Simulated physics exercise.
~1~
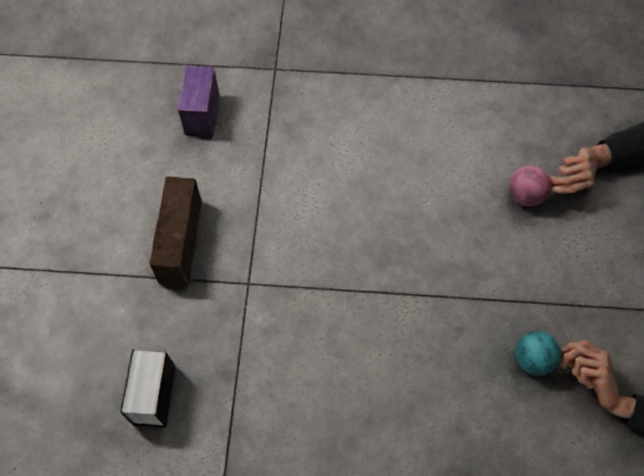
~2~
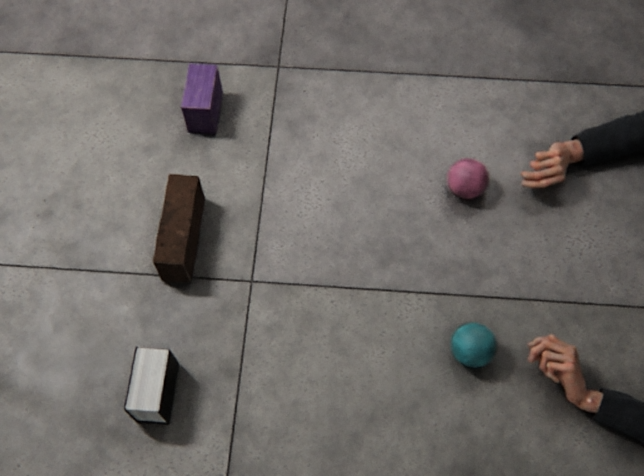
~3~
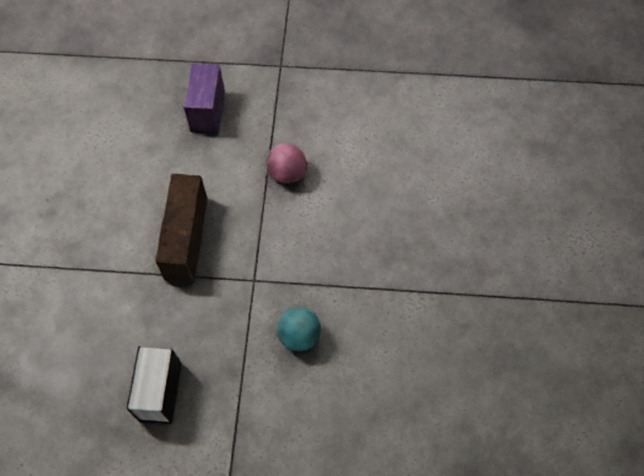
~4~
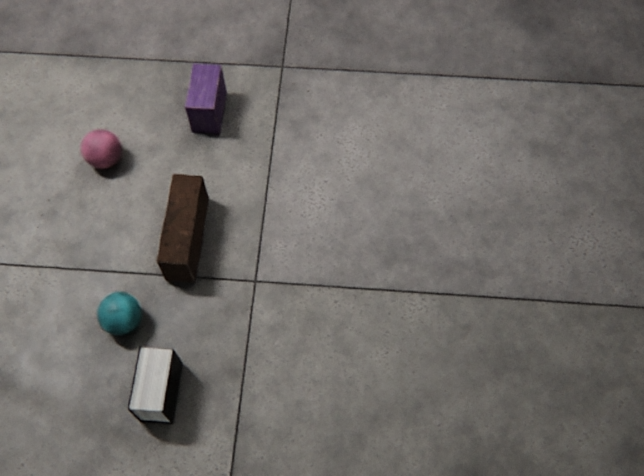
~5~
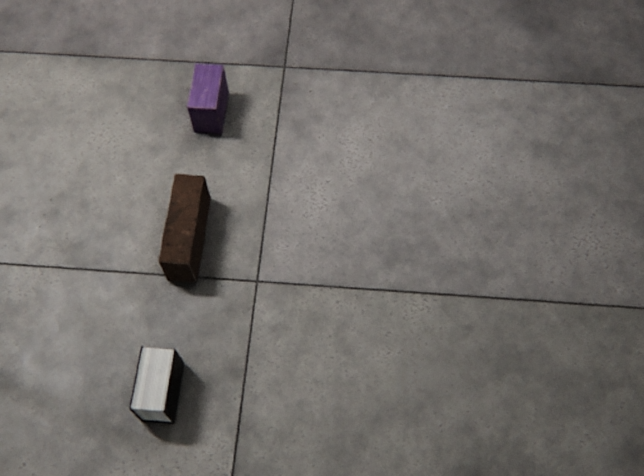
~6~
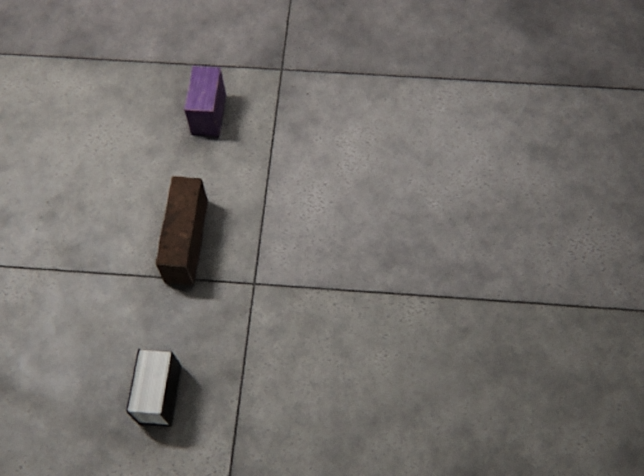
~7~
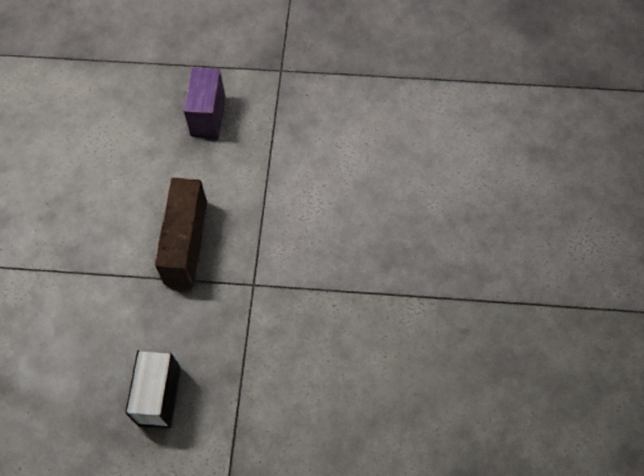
Two hands on the right pushed a pink ball and a turquoise ball leftward across a grey tiled floor, then drew back. Both balls rolled through the gaps between the purple, brown and black-and-white blocks and out of sight, leaving the blocks standing.
